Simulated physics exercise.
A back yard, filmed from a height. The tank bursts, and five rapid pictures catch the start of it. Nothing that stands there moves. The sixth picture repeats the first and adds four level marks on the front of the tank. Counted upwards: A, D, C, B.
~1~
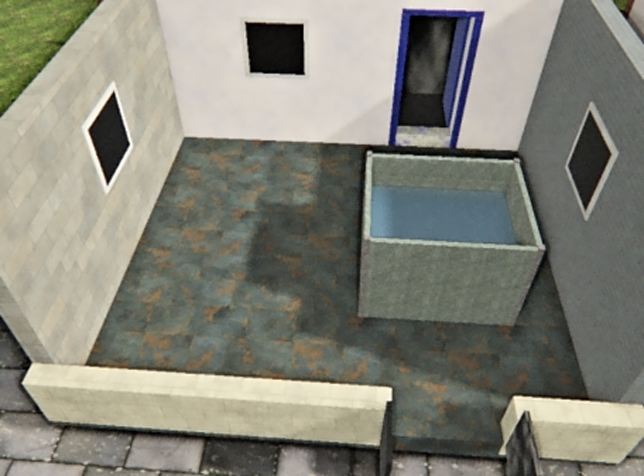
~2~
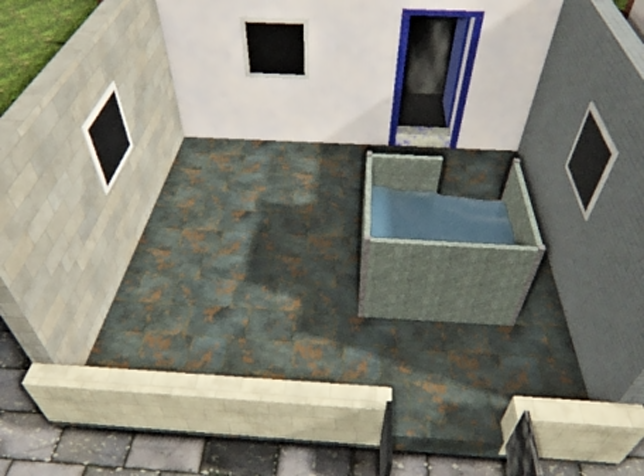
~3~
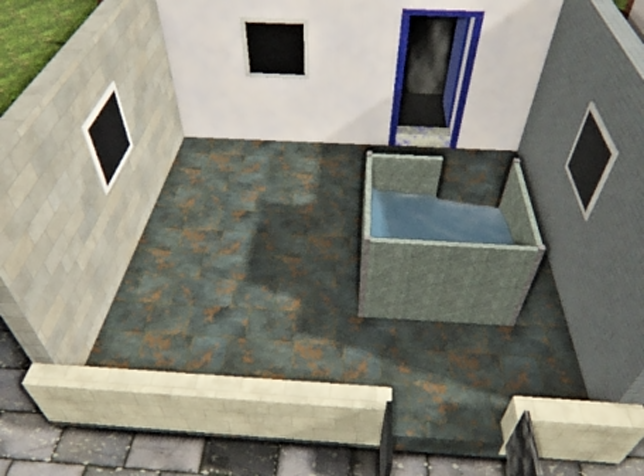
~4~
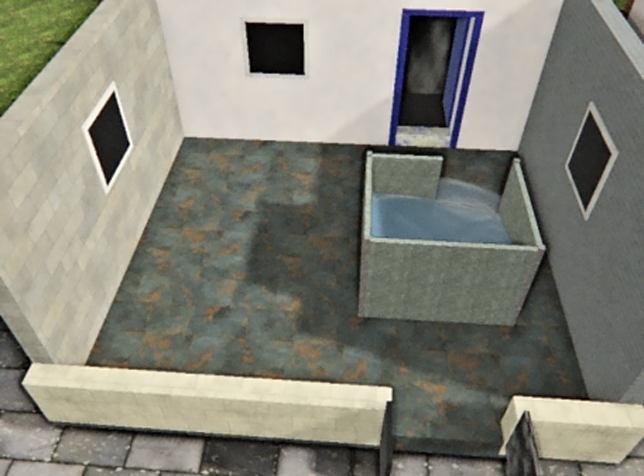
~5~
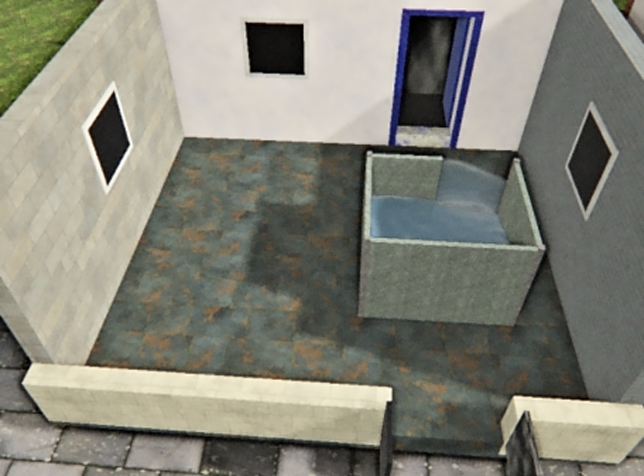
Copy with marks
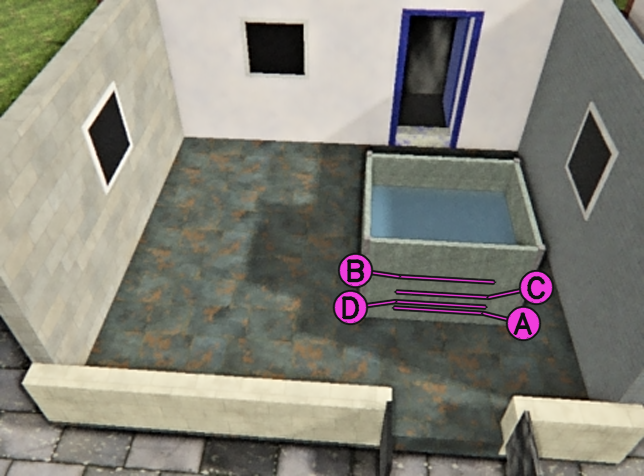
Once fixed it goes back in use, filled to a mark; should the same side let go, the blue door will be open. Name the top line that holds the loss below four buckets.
Choose C.
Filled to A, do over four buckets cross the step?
No.
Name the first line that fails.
It is B.
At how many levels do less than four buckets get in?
Three of them.
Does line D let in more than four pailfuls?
No.
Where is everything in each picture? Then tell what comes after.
The first frame shows water in the tank at rest, its middle at (442, 225); foot of the blue doorway at (422, 147); open gate at (453, 389).
In the second frame, water covers 1 % of the ground, its front hidden from here.
In the third frame, water covers 3 % of the ground, its front hidden from here.
In the fourth frame, water covers 7 % of the ground, its front hidden from here.
In the fifth frame, water covers 12 % of the ground, its front hidden from here.
On the marked copy, A at (438, 310); B at (446, 279); C at (442, 294); D at (440, 304); from the bottom up A, D, C, B.
Choosing A, nothing gets over.
Choosing B, about 9 bucketfuls get in.
Choosing C, a splash gets over, under a bucket.
Choosing D, nothing gets over.
